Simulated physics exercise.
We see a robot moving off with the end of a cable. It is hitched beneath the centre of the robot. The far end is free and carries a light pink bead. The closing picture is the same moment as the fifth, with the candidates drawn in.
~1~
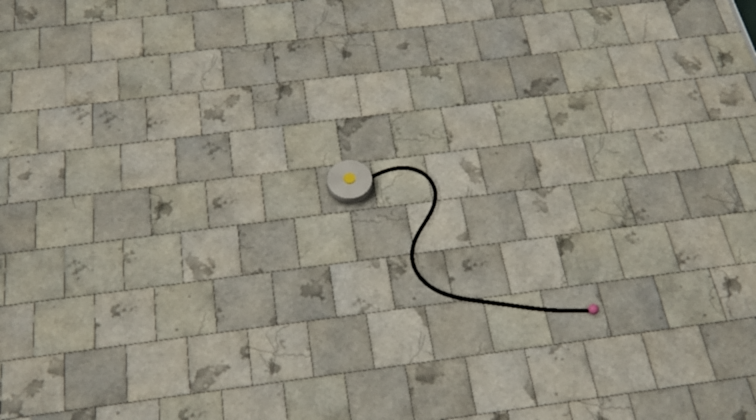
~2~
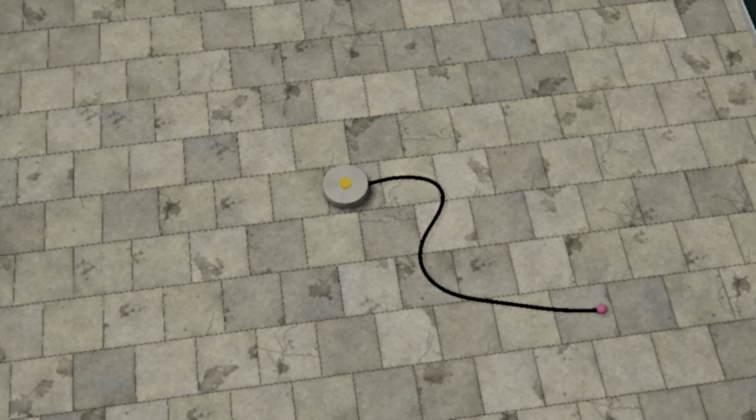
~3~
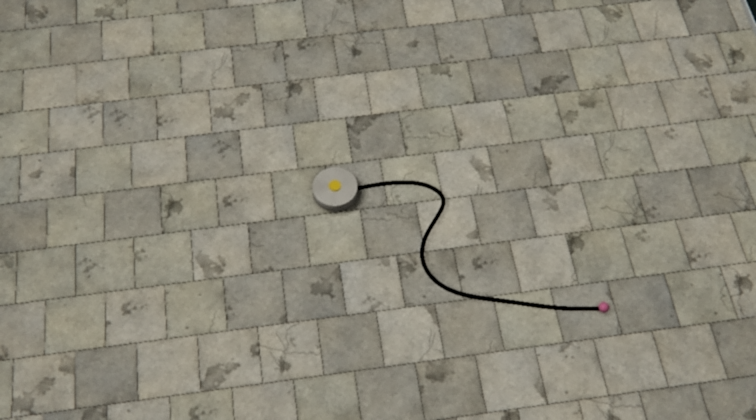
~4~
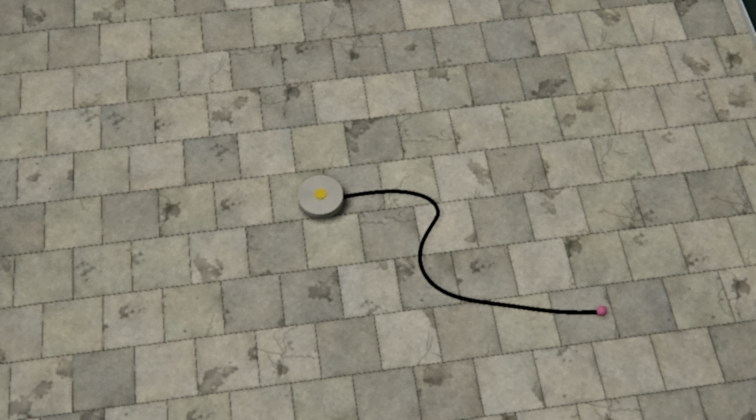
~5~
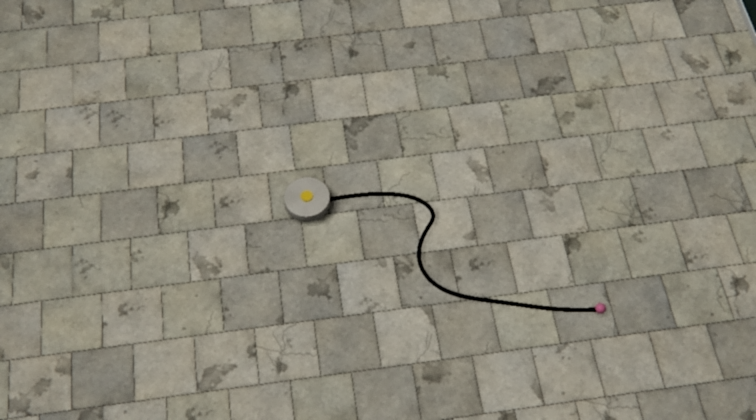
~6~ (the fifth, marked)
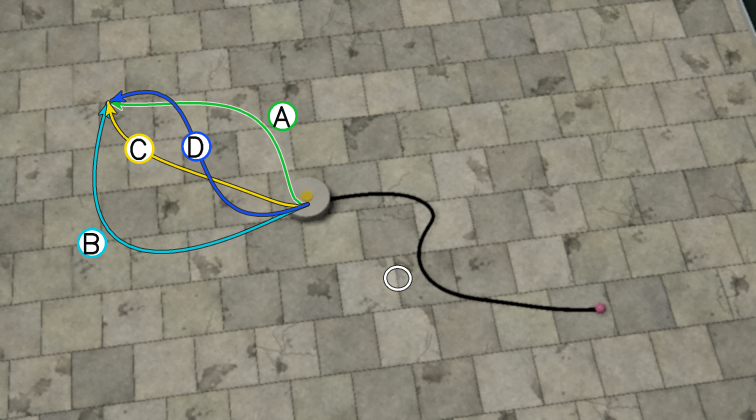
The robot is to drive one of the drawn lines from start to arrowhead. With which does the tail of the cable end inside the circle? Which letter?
The end stops on the ring with B.
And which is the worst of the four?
A.
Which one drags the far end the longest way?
That is B.
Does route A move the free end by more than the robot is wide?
Yes.
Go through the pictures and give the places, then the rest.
Free end (593, 309); robot (350, 183), in the first picture.
Robot (345, 187); free end (602, 309), in the second picture.
Robot (335, 190); free end (604, 307), in the third picture.
Robot (321, 198); free end (602, 311), in the fourth picture.
Robot (307, 200); free end (601, 308), in the fifth picture.
On the marked copy, A from (308, 204) via (240, 110) to (110, 103); B from (308, 204) via (129, 246) to (108, 104); C from (308, 204) via (185, 170) to (108, 102); D from (308, 204) via (201, 159) to (111, 101); the ring at (398, 278).
Following B. Soon after the start, robot (178, 247), middle of the cable (376, 269), free end (568, 307).
Later, robot (93, 179), middle of the cable (263, 255), free end (452, 285).
In the end, robot (106, 98), middle of the cable (223, 217), free end (397, 277); the free end is on the ring.
As for the rest, A leaves the free end at (432, 240); C leaves the free end at (421, 258); D leaves the free end at (422, 257).
